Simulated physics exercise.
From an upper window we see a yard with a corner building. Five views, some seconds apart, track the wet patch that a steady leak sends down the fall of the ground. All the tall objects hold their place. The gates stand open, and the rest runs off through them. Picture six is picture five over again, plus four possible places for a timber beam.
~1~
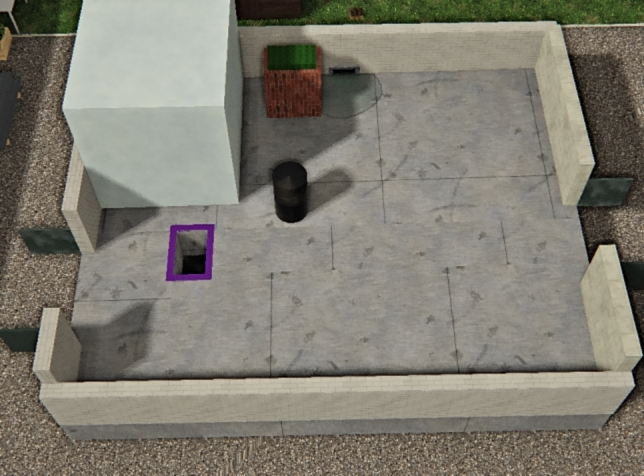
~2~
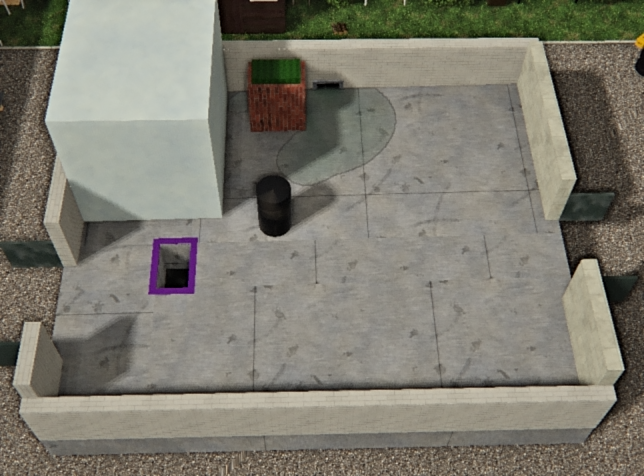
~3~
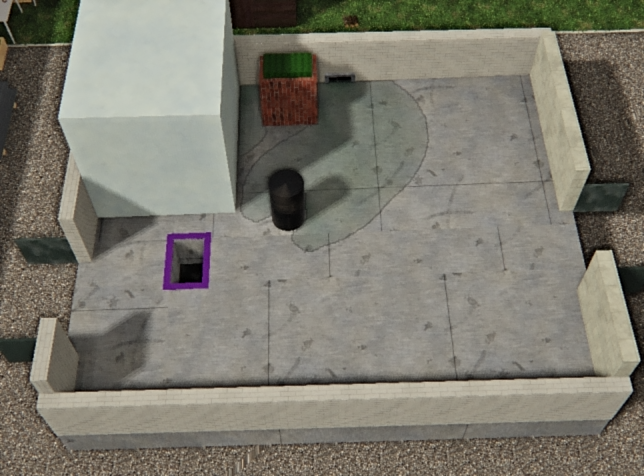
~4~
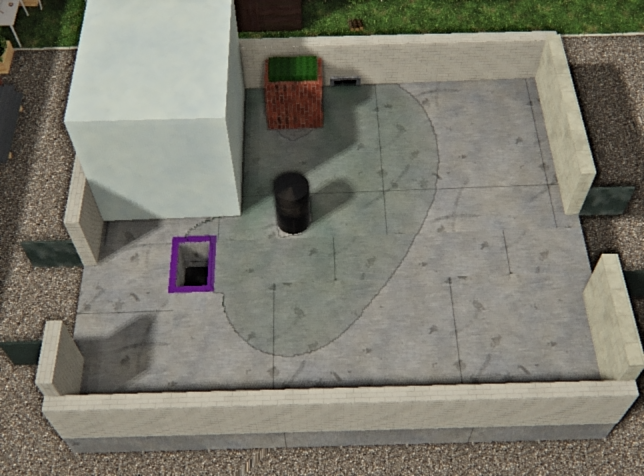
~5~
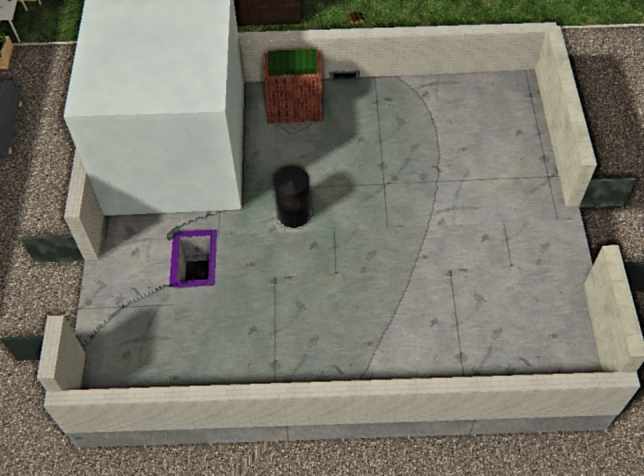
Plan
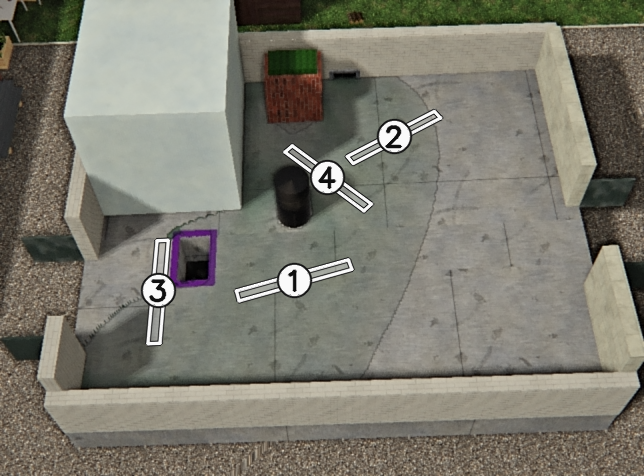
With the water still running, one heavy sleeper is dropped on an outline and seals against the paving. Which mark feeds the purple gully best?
1 works best here.
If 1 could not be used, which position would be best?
It is 2.
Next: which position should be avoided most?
The answer is 4.
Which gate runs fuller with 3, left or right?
The left one.
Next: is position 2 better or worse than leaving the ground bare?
It is better.
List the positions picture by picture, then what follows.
In the first frame, outfall at (344, 71); purple gully at (191, 252); open gate at (89, 298); open gate at (571, 244); front seen at (362, 110), 3 % of the ground wet; purple gully still dry.
In the second frame, front seen at (304, 178), 9 % of the ground wet; purple gully still dry.
In the third frame, front seen at (312, 240), 19 % of the ground wet; purple gully still dry.
In the fourth frame, front seen at (265, 345), 34 % of the ground wet; purple gully taking water.
In the fifth frame, front seen at (86, 359), 50 % of the ground wet; purple gully taking water.
On the marked copy, 1 from (237, 295) to (350, 264); 2 from (350, 159) to (437, 114); 3 from (153, 343) to (162, 240); 4 from (288, 148) to (367, 207).
With 1, about 46 % of the stream goes into the purple gully, about 54 % out by the gates.
With 2, about 29 % of the stream goes into the purple gully, about 70 % out by the gates.
With 3, about 19 % of the stream goes into the purple gully, about 81 % out by the gates.
With 4, about 13 % of the stream goes into the purple gully, about 87 % out by the gates.
